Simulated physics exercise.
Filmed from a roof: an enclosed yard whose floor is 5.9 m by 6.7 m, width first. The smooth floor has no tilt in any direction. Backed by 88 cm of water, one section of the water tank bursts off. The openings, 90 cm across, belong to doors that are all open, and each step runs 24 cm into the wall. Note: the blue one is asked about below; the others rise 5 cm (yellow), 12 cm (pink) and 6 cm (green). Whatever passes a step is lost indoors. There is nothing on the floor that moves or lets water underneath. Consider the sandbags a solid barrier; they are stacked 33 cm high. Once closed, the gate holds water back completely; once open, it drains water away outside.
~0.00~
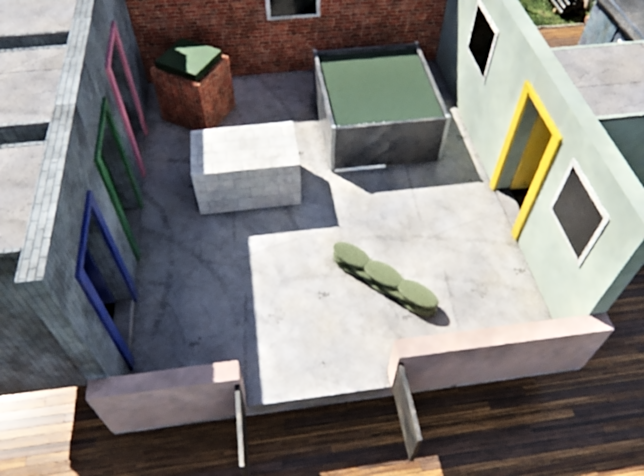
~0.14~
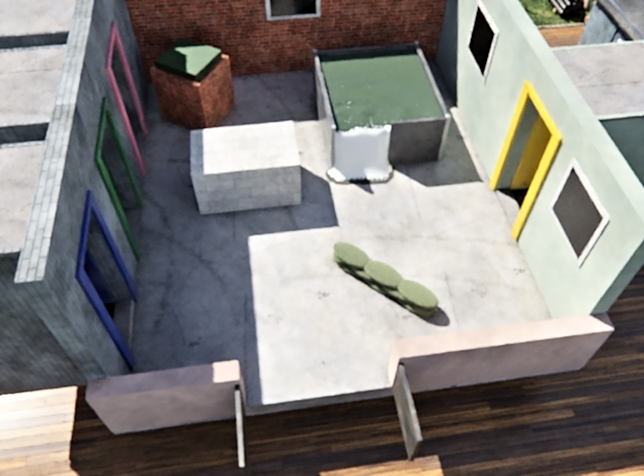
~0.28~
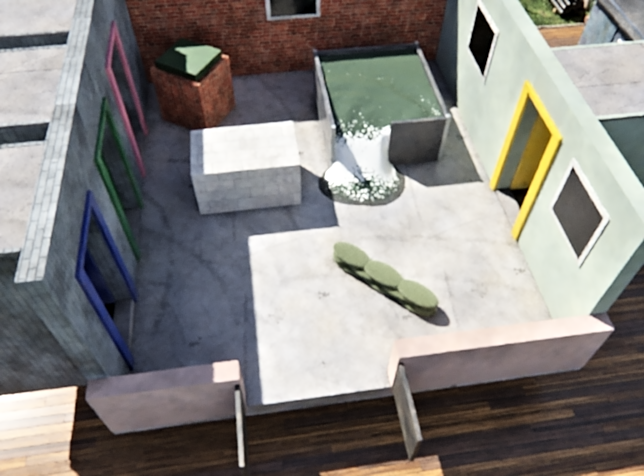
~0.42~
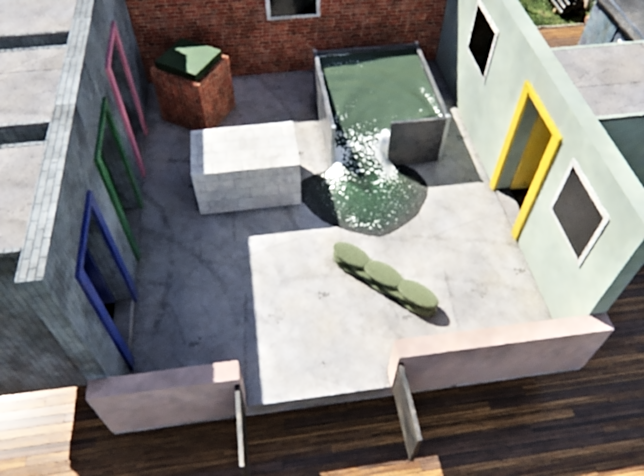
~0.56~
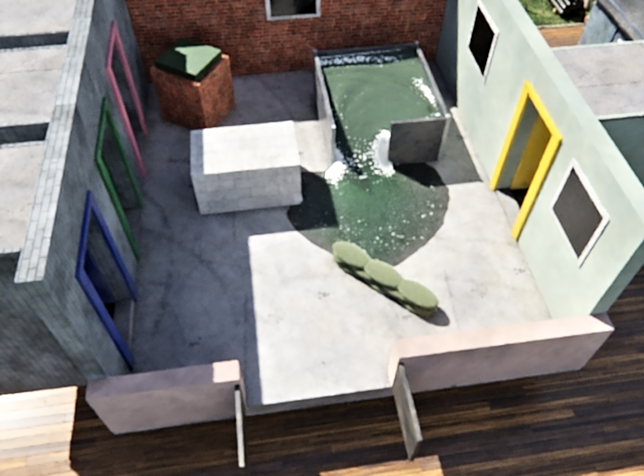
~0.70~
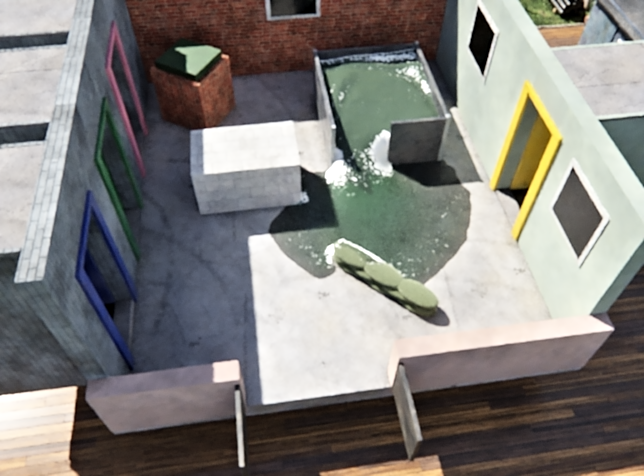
Water bursts from the front of a green-topped tank at the back of a walled yard, foaming through the gap, then fans out across the pale floor past a white block and reaches the row of low green sandbags.
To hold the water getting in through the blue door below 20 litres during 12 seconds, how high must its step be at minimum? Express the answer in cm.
19 cm.
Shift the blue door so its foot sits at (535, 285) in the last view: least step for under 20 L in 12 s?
33 cm.
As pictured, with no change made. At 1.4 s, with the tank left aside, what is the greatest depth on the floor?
Up to some 44 centimetres, I'd say.
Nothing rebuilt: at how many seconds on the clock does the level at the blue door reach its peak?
Crest at t of about 5.0 s.
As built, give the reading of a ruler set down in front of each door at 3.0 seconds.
Centimetres: Yellow = 8, pink = 0, blue = 18, green = 0.
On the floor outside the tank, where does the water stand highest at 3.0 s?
About (541, 313).
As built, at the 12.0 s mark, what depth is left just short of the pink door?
About 9.5 centimetres.
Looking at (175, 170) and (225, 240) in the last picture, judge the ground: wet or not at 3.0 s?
Taking them in turn, they come out spared and submerged.
After 1.4 s water covers 35 % of the floor, deepest (44 cm) near (355, 176); it has not reached the blue door.
After 3.0 s water covers 50 % of the floor, deepest (36 cm) near (541, 313); 18 cm at the blue door, 4 litres in over its 13 cm step.
After 12.0 s water covers 95 % of the floor, deepest (13 cm) near (318, 150); 8 cm at the blue door, 85 litres in over its 13 cm step.
At the blue door as built, the water arrived by 2.1 s and peaked near 26 cm at 5.2 s.
With a step of 15.5 cm, 48 litres would have come in within the 12 s; with 21 cm, 12 litres. So under 20 litres takes about 19 cm.
